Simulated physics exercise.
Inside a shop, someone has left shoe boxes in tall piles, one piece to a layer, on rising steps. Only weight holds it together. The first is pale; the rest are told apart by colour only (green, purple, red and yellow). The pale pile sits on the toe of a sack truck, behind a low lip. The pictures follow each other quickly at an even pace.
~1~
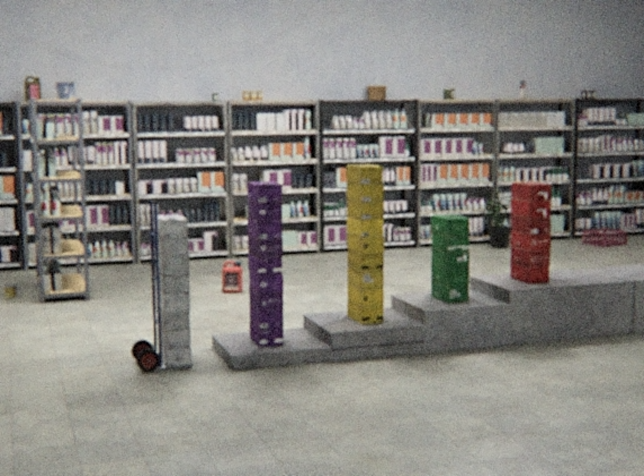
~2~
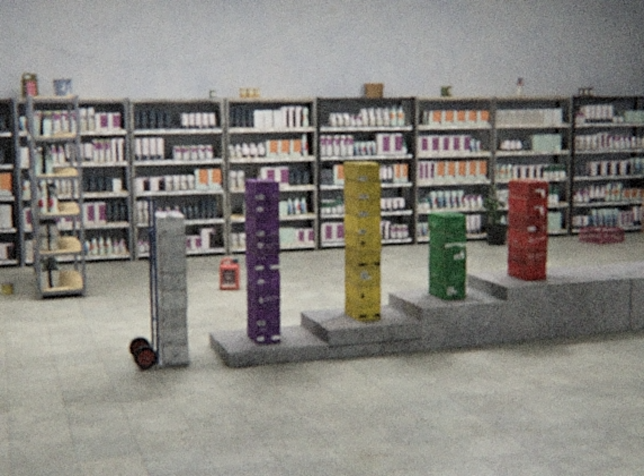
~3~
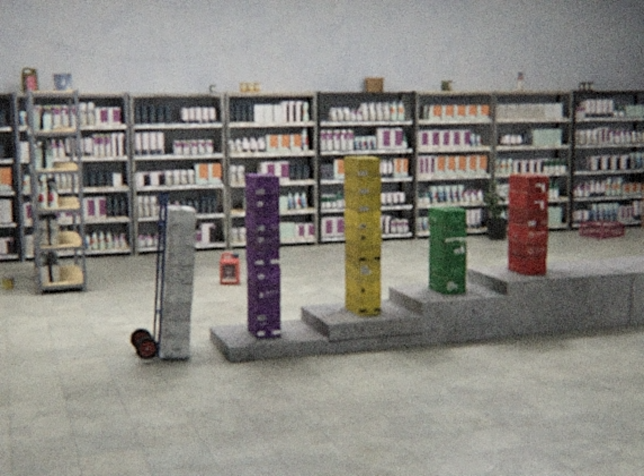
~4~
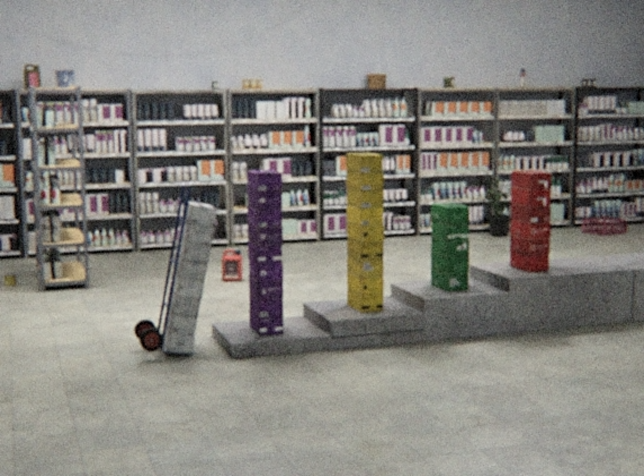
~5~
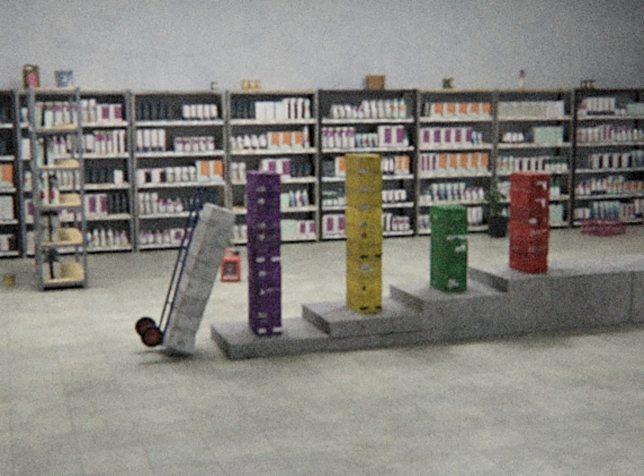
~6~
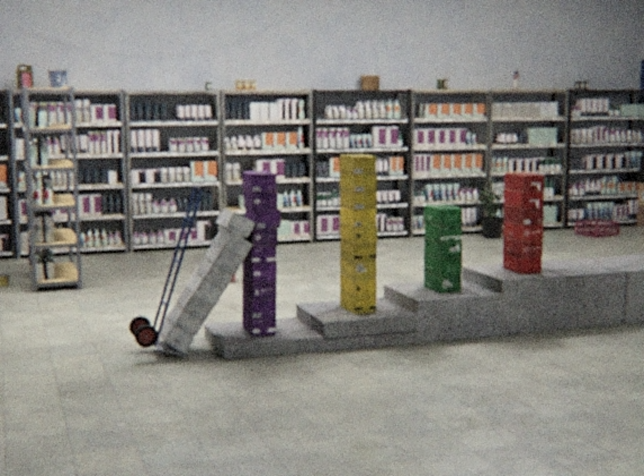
A shop with stocked shelves along its back wall is seen from the front across a pale floor, the camera wavering slightly. A pale grey pile of boxes stands on a sack truck at left, beside purple, yellow, green and red piles on grey steps rising rightward. The truck frame tilts right, and the pale pile leans increasingly with it, its upper boxes shifting until they meet the purple pile.
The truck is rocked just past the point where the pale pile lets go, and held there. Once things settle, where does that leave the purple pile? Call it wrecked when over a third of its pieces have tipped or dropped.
The purple pile comes down.
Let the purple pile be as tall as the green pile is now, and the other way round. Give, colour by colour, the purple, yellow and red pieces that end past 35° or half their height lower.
Down at the end: Purple 4, yellow 0, red 0.
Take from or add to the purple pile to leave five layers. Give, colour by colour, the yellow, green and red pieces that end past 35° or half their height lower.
Yellow 0, green 0, red 0.
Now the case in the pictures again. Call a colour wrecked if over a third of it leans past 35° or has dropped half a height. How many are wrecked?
In all, 3.
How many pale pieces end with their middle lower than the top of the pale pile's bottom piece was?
2 pale pieces.
Soon after the last picture, 8 of the pale pile down; none of the 9 purple boxes down (0 of 29 in all colours); top purple box leaning a little.
A little later, 8 of the pale pile down; 9 of the 9 purple boxes down (9 of 29 in all colours); top purple box leaning clearly, some two heights lower; top yellow box leaning clearly.
Later still, 8 of the pale pile down; 9 of the 9 purple boxes down (18 of 29 in all colours); top purple box on its side; top yellow box on its side.
At rest, 8 of the pale pile down; 9 of the 9 purple boxes down (21 of 29 in all colours); top purple box leaning steeply, some five heights lower; top yellow box upside down. As the last picture would show them, middles, top purple box near (403, 258), top yellow box near (387, 239).
